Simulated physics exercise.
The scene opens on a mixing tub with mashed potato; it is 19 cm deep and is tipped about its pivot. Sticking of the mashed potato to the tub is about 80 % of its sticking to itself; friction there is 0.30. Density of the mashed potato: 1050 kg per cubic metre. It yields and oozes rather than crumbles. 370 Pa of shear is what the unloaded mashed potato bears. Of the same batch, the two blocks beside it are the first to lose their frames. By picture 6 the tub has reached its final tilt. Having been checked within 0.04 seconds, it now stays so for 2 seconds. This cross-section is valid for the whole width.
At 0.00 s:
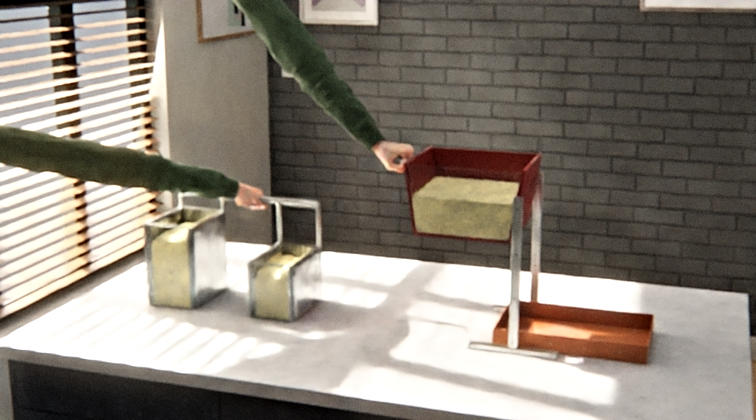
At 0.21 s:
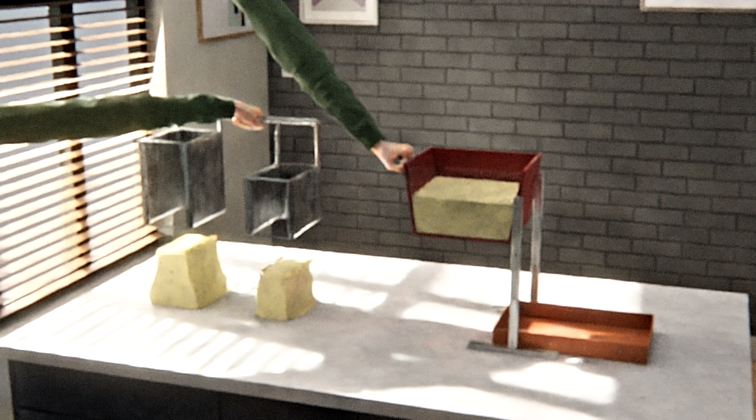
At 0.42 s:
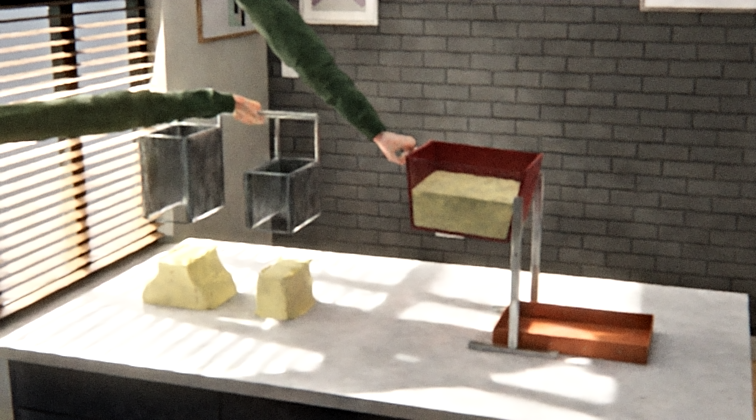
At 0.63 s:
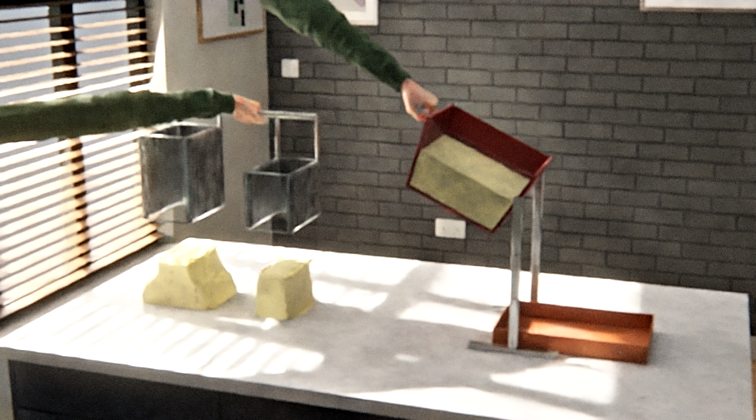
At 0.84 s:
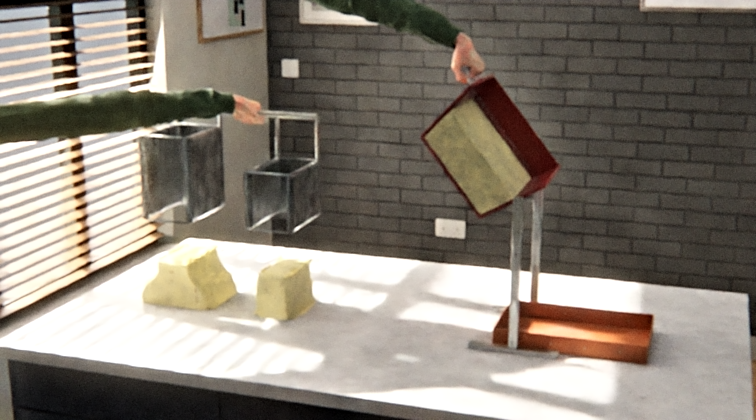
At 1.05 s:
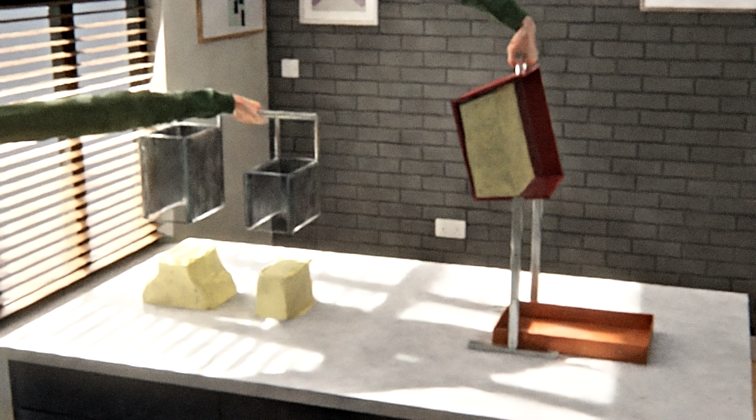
A hand lifted two metal molds off a pair of pale yellow blocks, and the larger one slumped lower and wider, then another hand steeply tilted a red tub with mashed potato still in it.
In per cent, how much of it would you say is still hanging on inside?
I would say around 82 percent.
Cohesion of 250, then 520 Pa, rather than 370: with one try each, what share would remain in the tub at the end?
65 in a hundred, followed by 100 in a hundred.
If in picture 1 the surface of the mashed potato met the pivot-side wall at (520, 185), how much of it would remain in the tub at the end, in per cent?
Then about 50 %.
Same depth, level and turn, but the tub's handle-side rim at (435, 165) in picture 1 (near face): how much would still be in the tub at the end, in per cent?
Some 100 per cent, I reckon.
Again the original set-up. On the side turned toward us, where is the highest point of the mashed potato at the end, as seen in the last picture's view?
I'd say it peaks at roughly (522, 151) in the last picture.
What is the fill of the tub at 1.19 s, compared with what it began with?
Share in tub: Some 100 percent.
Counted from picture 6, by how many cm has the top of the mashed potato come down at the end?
The top ends up some 14 cm below its level in the last picture.
After 1.19 s, the tub is at 75 degrees and holds 100 %.
After 1.36 s, the tub is at 75 degrees and holds 97 %.
After 1.53 s, the tub is at 75 degrees and holds 91 %.
After 1.70 s, the tub is at 75 degrees and holds 87 %.
After 3.05 s, the tub is at 75 degrees and holds 82 %.
